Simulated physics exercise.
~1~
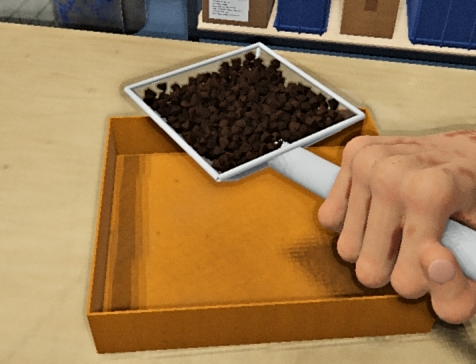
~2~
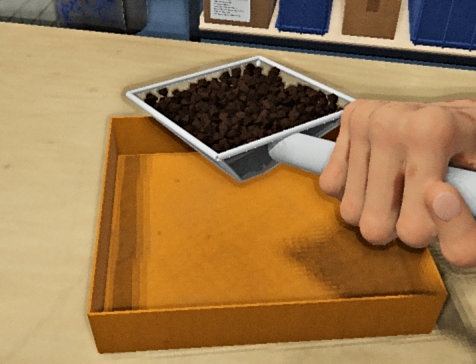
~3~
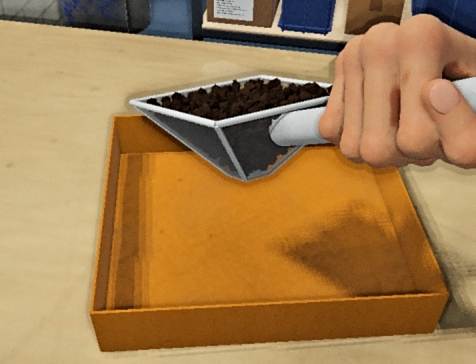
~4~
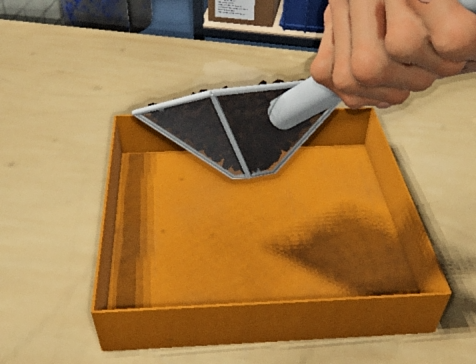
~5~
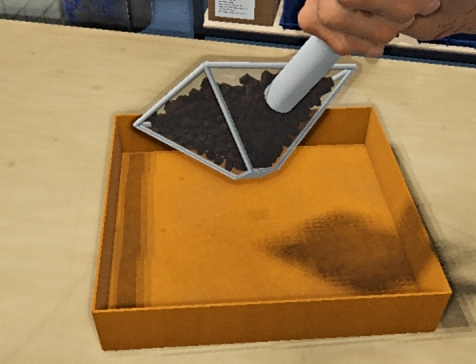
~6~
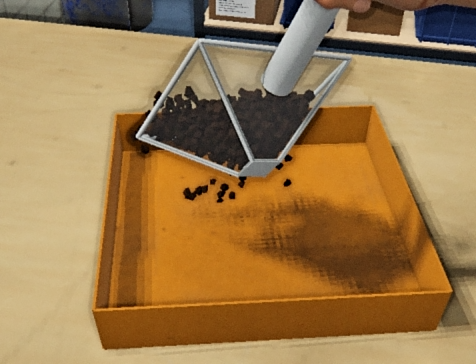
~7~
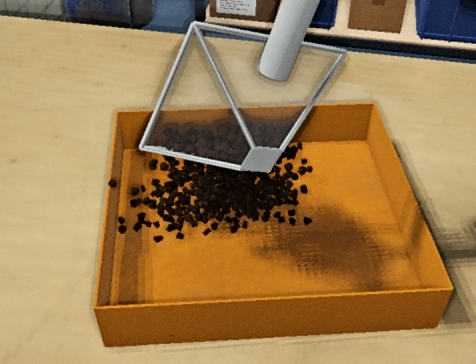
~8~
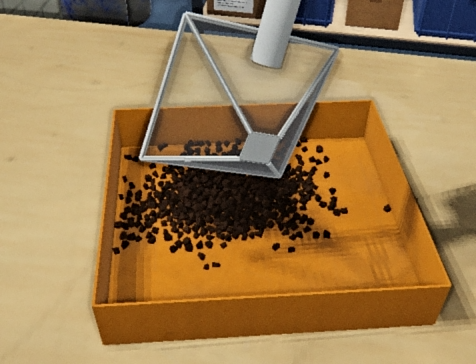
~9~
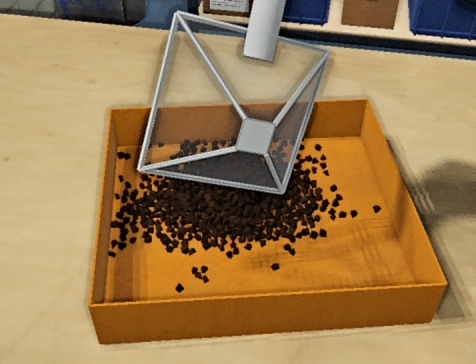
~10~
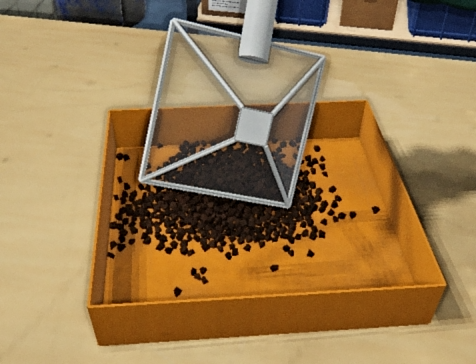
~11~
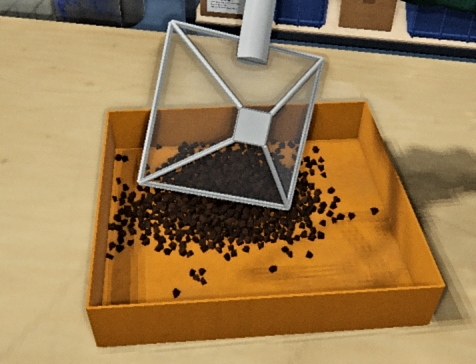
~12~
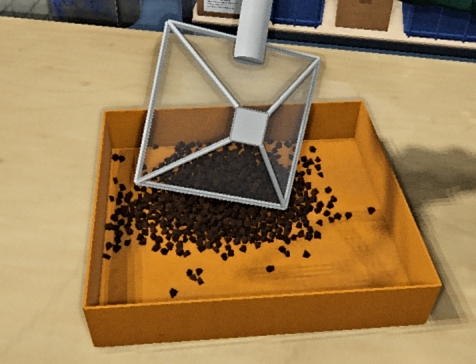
At the start, a hand holds a clear, pale-edged scoop heaped with dark brown crumbs of soil over the back of an orange tray on a light tabletop. The hand steadily rolls the scoop over by its pale handle, and at first the crumbs stay inside. As the tilt steepens, a few crumbs drop, then the bulk pours out and scatters across the tray. The scoop keeps turning until it is tipped well past upright, emptied, and stops. It ends held still above a broad dark pile, with stray crumbs around it.
